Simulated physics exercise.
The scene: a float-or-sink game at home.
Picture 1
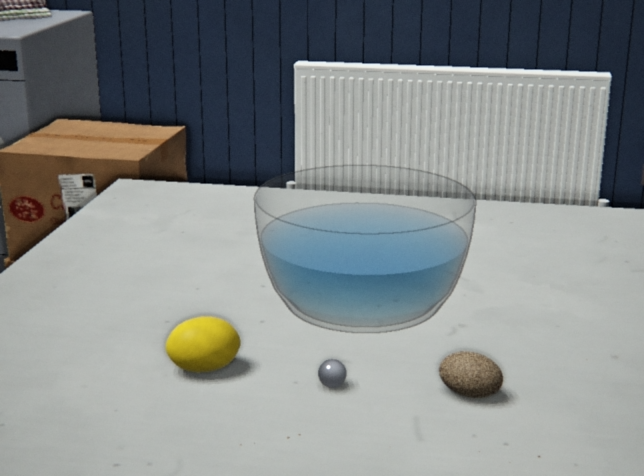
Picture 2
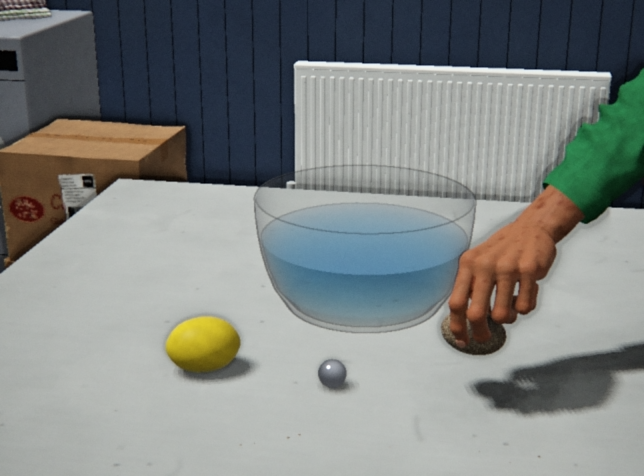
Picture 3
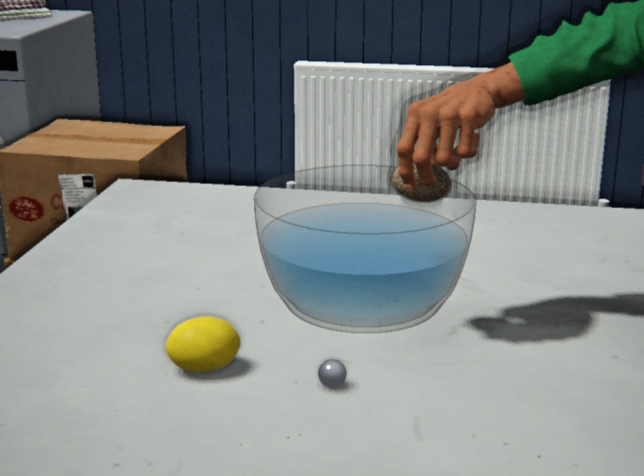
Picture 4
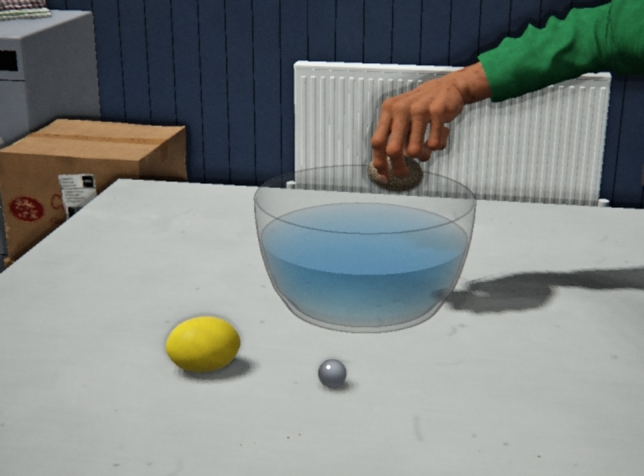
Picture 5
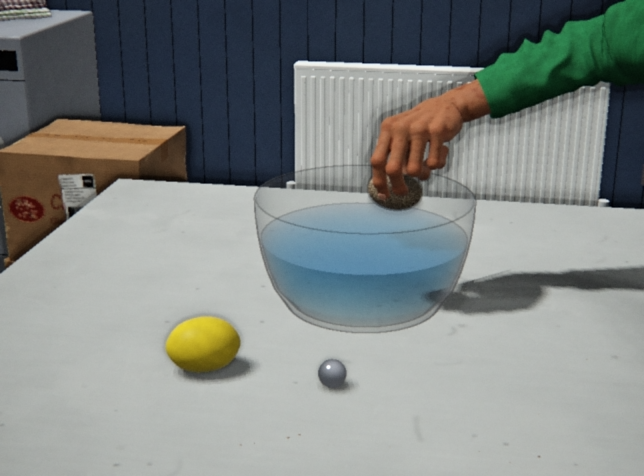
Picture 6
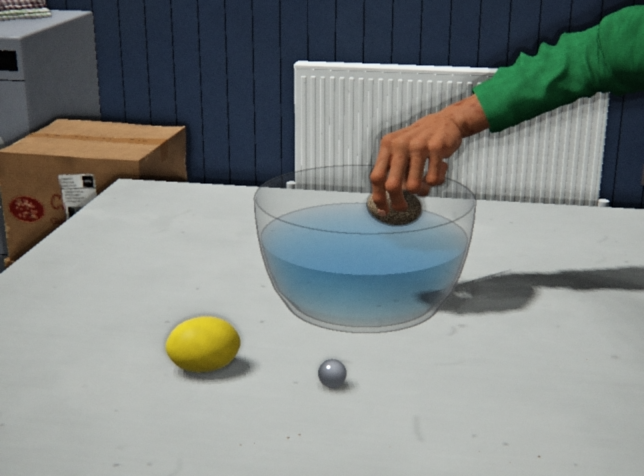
To begin with, a yellow lemon, a small steel ball and a brown speckled stone sit in a row before a clear basin of water. A hand in a green sleeve grasps the stone, lifts it over the basin's right side, moves it left, then lowers it to just above the water.
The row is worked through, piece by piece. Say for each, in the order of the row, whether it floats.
The left one stays at the surface, the middle one goes to the bottom, the right one goes to the bottom.
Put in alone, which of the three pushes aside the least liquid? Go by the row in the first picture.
That is the one in the middle.
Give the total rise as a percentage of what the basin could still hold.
I make it 8 per cent.
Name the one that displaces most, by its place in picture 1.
I say the left one.
Soon after, the stone goes to the bottom.
Later, the steel ball goes to the bottom.
In the end, the lemon floats; afloat, lemon.
